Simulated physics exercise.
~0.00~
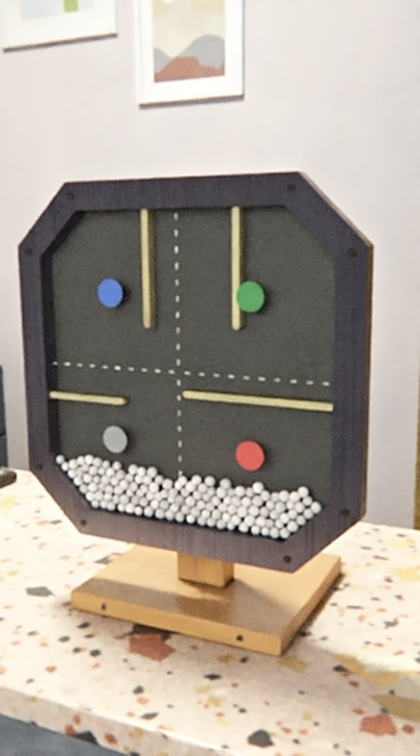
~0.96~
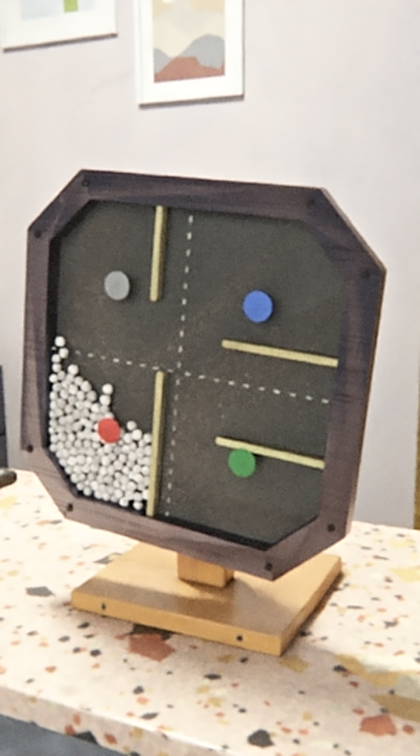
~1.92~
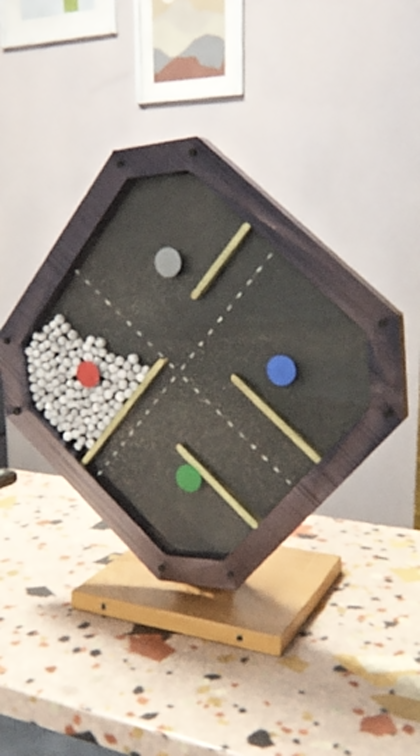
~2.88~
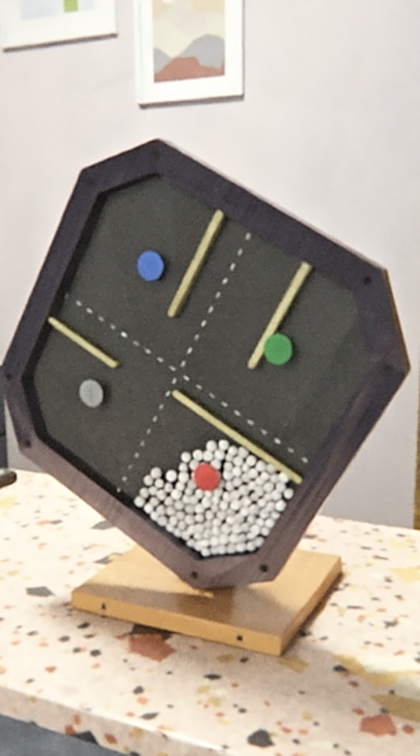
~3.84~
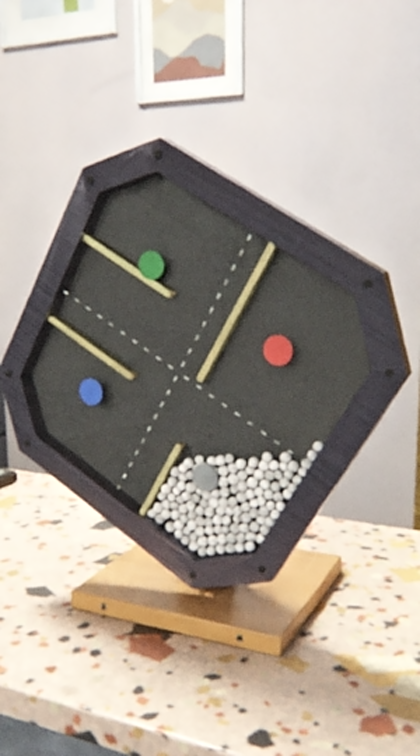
The clip shows an upright, dark-framed case of white beads on a wooden stand turning clockwise, gathering the beads from along its bottom into the red-stickered quarter, then swinging back anticlockwise past its starting position until the beads lie in the grey-stickered quarter at the lower right.
